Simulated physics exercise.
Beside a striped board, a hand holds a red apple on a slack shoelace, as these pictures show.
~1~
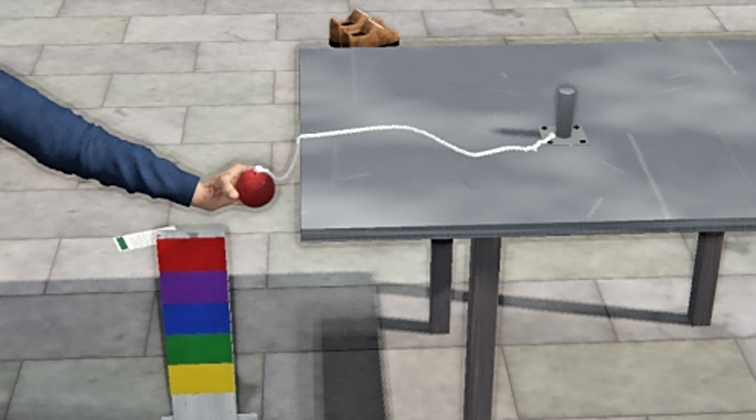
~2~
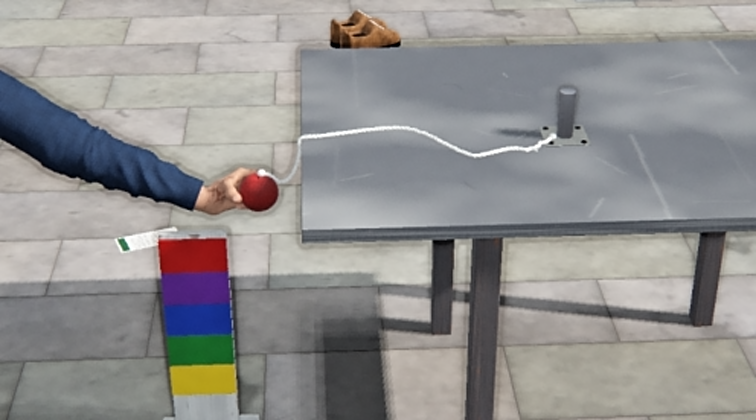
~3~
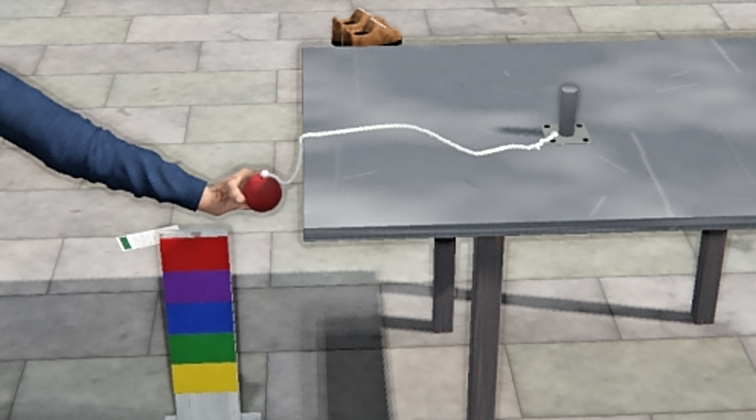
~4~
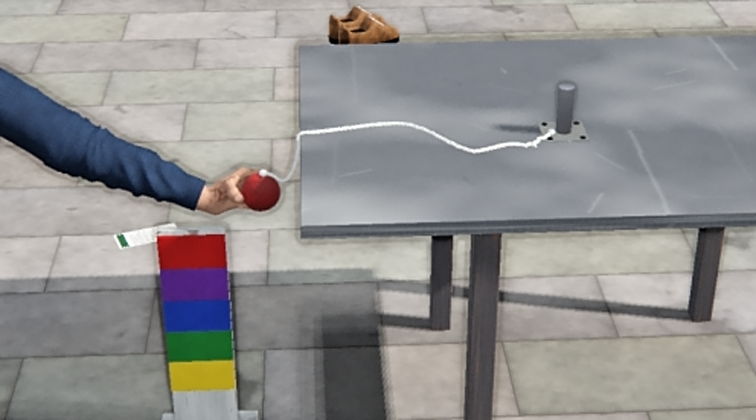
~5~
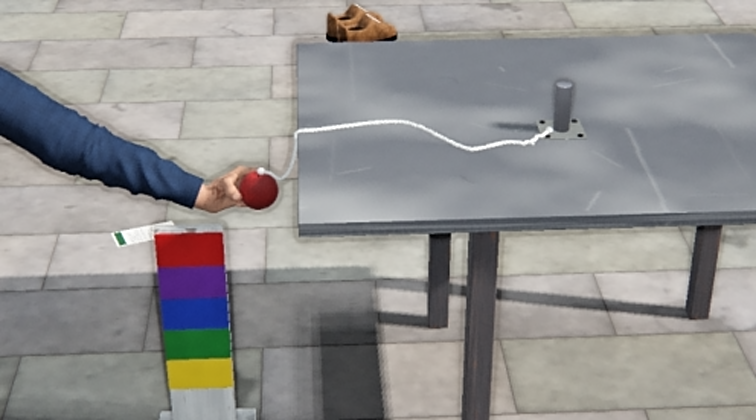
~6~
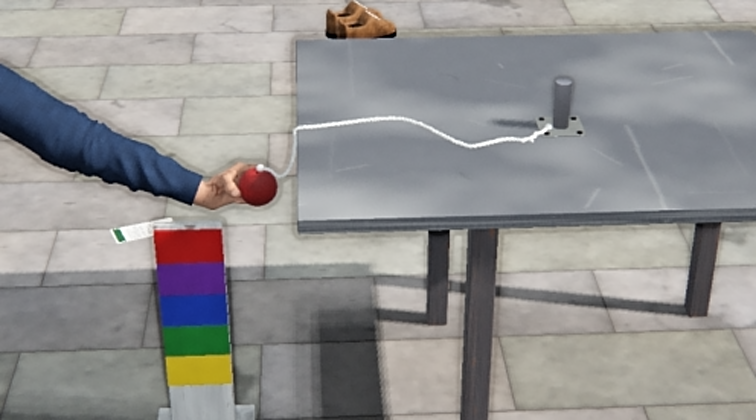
A hand in a dark blue sleeve reaches in from the left above a paved floor, seen from slightly above. It holds a red ball-like apple on a slack white lace that winds across a grey table to a short post, beside a board striped red, purple, blue, green and yellow, with a brown object behind. Almost nothing moves except slight shifts of the hand and camera.
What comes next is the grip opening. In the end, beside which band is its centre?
Beside purple.
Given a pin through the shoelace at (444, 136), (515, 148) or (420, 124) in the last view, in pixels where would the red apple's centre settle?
Try by try, around (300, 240), (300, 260) and (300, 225).
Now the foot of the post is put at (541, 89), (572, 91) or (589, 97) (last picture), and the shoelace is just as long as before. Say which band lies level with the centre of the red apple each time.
In turn, purple, then red, then red.
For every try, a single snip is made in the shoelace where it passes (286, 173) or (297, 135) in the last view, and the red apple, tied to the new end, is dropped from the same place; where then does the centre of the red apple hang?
The pixels are close to (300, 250) for the first and (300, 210) for the second.
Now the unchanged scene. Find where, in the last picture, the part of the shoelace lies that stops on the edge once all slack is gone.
You'll find it close to (351, 122).
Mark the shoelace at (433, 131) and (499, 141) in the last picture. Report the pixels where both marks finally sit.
End: (389, 136) and then (470, 131).
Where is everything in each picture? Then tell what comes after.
In the first frame, red apple (255, 189); red (192, 256); purple (194, 288); blue (197, 320); green (199, 350); yellow (202, 380).
In the second frame, red apple (259, 192); shoelace through (534, 148) (481, 155) (429, 136) (362, 131) (300, 147).
In the third frame, red apple (263, 193).
In the fourth frame, red apple (261, 192); shoelace through (533, 143) (479, 151) (428, 132) (360, 127) (299, 143).
In the fifth frame, red apple (259, 190).
In the sixth frame, red apple (258, 187); shoelace through (530, 138) (476, 146) (425, 126) (357, 121) (296, 138).
Soon after, apple near (265, 277); level with purple.
Then, apple near (327, 277); level with purple.
Further on, apple near (295, 280); level with purple.
At rest, apple near (298, 283); level with purple. The purple one.
